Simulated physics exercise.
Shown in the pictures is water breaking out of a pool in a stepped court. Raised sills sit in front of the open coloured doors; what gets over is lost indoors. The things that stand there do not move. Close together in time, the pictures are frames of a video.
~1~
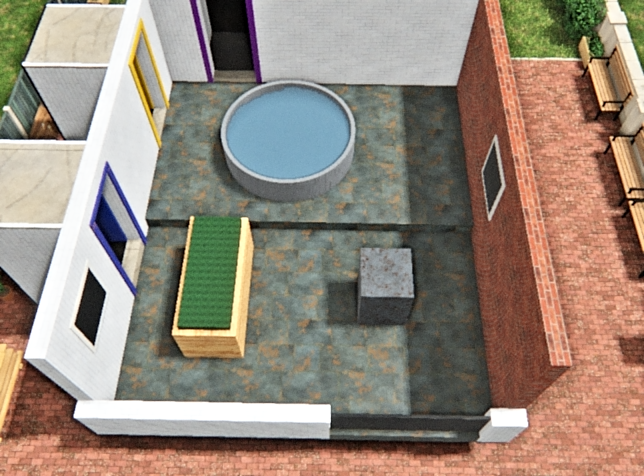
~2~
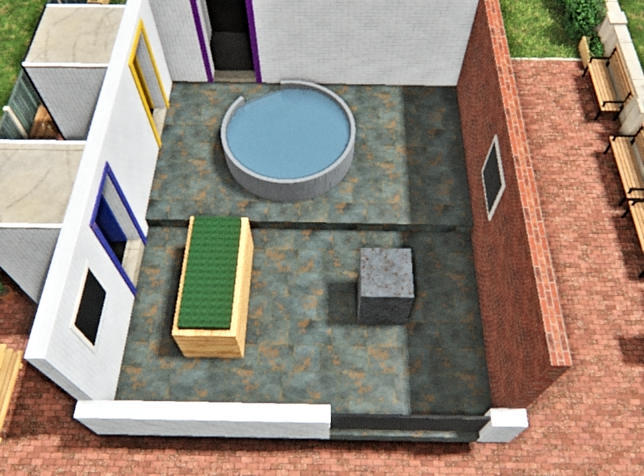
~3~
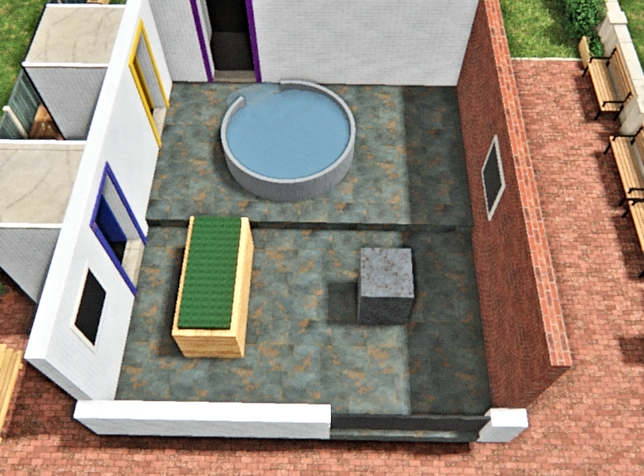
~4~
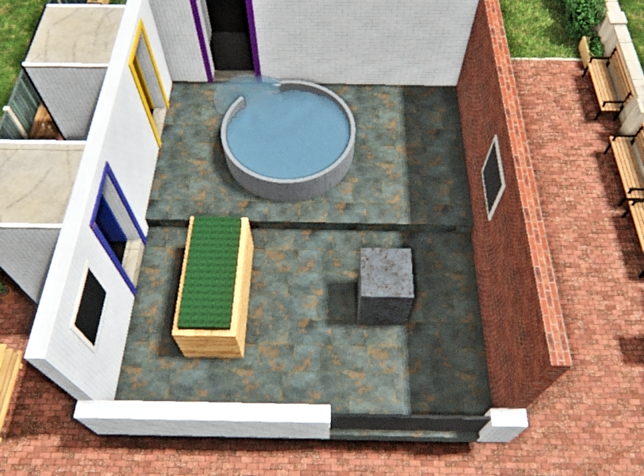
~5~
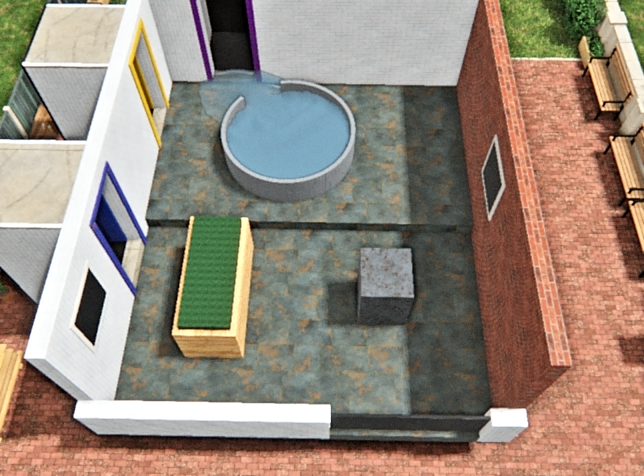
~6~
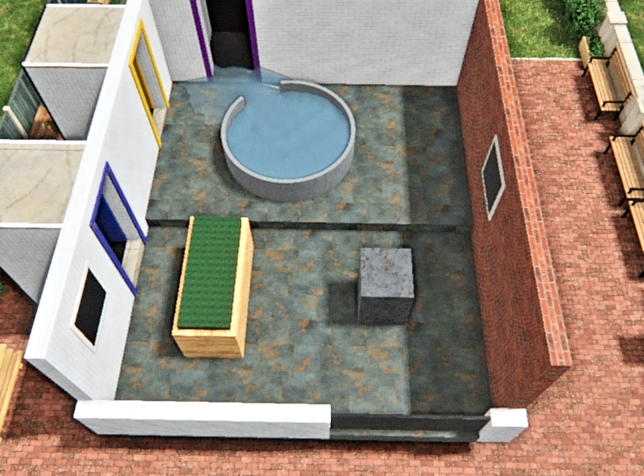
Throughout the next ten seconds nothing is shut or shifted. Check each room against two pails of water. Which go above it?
In the end the blue door will not count as flooded; the yellow door will count as flooded; the purple door will count as flooded.
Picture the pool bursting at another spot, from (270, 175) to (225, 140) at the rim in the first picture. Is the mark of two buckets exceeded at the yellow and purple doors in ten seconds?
Result - yellow one does not reach it, purple one does not reach it.
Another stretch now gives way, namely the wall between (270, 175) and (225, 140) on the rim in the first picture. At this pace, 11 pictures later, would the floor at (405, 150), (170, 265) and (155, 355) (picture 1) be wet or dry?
The three spots, in order, are spared, inundated and inundated.
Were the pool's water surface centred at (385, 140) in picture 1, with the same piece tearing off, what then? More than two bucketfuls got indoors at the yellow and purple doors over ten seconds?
Log - yellow door: Limit exceeded; purple door: Limit not reached.
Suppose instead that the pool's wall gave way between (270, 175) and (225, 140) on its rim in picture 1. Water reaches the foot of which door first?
My answer: The blue-painted one.
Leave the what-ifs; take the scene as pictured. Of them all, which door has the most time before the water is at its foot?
I say the blue-painted one.
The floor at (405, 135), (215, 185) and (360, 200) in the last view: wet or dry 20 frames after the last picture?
First spot soaked, second soaked, third not wet.
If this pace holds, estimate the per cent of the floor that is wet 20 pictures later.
Estimate: Some 35 in a hundred.
A moment on, water covers 10 % of the floor; the blue door not reached, the yellow door wet at the sill, nothing in, the purple door far over two buckets in.
Next, water covers 20 % of the floor; the blue door not reached, the yellow door under two buckets in, the purple door far over two buckets in.
Then, water covers 35 % of the floor; the blue door wet at the sill, nothing in, the yellow door over two buckets in, the purple door far over two buckets in.
Later, water covers 60 % of the floor; the blue door wet at the sill, nothing in, the yellow door over two buckets in, the purple door far over two buckets in.
In the end, water covers 80 % of the floor; the blue door wet at the sill, nothing in, the yellow door far over two buckets in, the purple door far over two buckets in.
